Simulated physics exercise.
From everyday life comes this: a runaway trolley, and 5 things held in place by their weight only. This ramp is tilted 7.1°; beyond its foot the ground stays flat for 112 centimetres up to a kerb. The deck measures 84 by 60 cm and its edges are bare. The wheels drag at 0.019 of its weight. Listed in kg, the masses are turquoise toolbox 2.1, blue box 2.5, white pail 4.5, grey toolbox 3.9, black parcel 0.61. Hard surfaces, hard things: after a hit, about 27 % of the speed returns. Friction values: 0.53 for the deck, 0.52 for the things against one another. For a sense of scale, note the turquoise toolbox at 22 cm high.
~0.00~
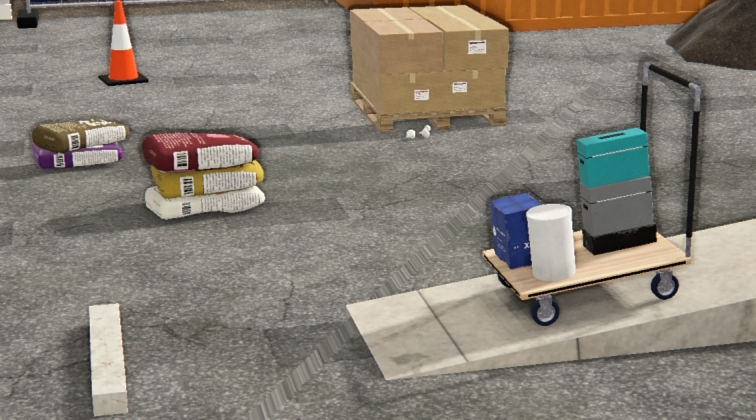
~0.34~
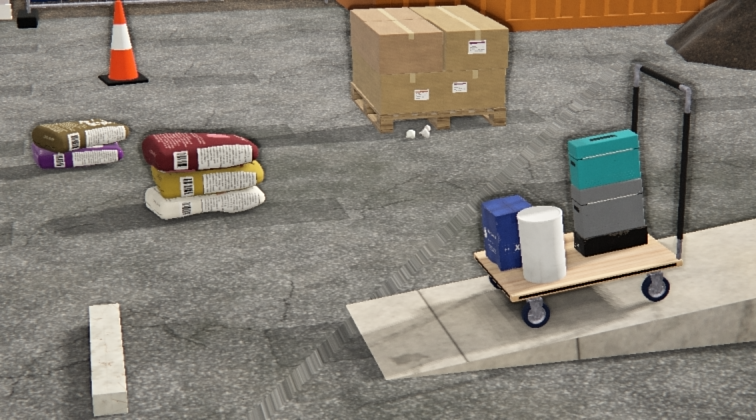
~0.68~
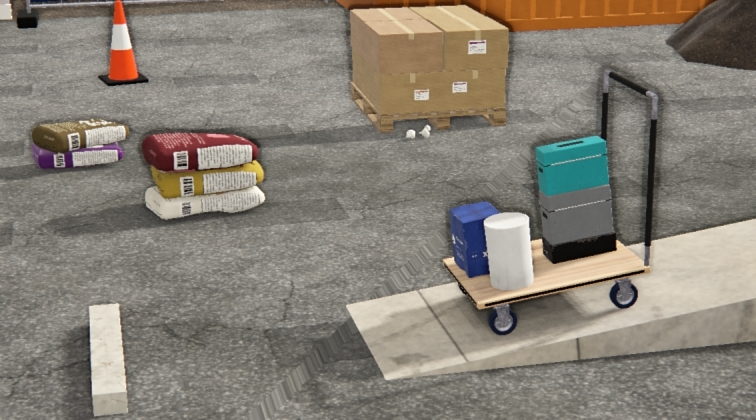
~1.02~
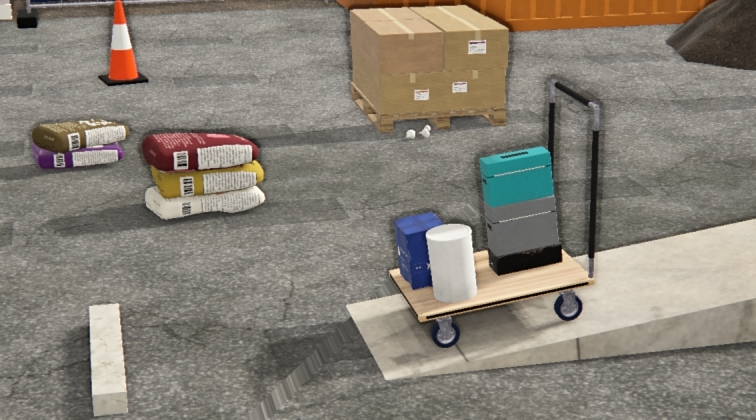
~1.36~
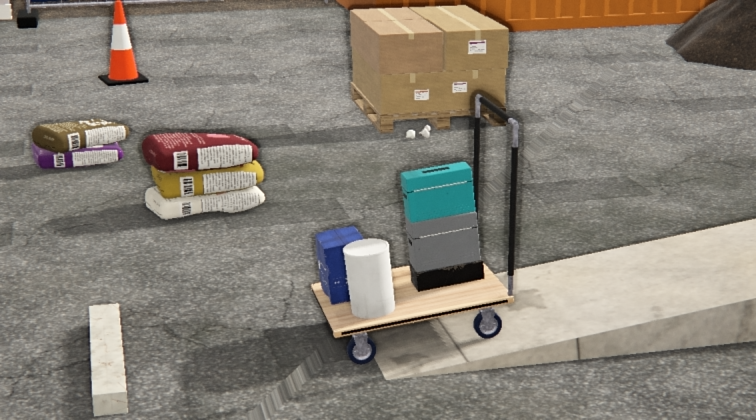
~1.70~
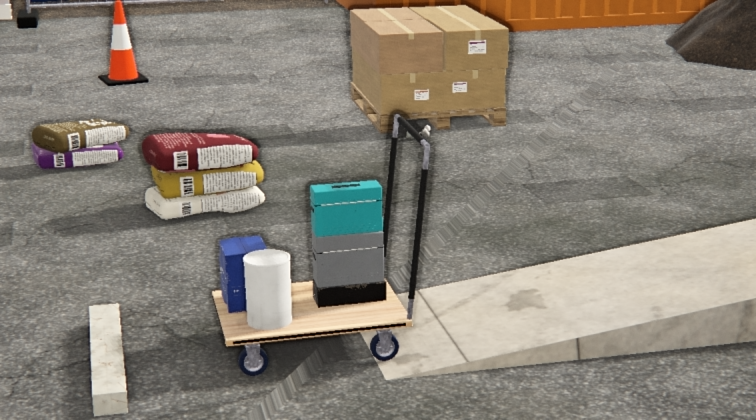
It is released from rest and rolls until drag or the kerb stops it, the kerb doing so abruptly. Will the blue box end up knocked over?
Yes, no longer on its bottom.
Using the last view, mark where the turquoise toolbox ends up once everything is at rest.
In the last view, its centre sits near (201, 221).
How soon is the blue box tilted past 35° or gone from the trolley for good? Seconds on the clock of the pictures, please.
Time: Approximately 2.2 s.
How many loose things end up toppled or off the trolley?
The count comes out at 1.
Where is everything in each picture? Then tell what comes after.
In the first frame, 183 cm to the kerb; blue box (519, 231); turquoise toolbox (613, 158).
In the second frame, 179 cm to the kerb; grey toolbox (608, 205); black parcel (610, 237).
In the third frame, 163 cm to the kerb; turquoise toolbox (572, 166); white pail (509, 251).
In the fourth frame, 135 cm to the kerb; grey toolbox (521, 223); black parcel (525, 255).
In the fifth frame, 96 cm to the kerb; turquoise toolbox (438, 192); white pail (370, 279).
In the sixth frame, 49 cm to the kerb; blue box (244, 274); grey toolbox (348, 256).
Around 2.20 s, trolley at the kerb; blue box tipped 8° against what carries it near (106, 285); turquoise toolbox shifted 14 cm; grey toolbox shifted 12 cm.
Around 2.40 s, trolley at the kerb; blue box now off the trolley; turquoise toolbox tipped 4° against what carries it; grey toolbox tipped 4° against what carries it.
Finally (3.3 s), off the trolley and tipped over, blue box; not toppled but over 10 cm from the start, turquoise toolbox, white pail, grey toolbox and black parcel.
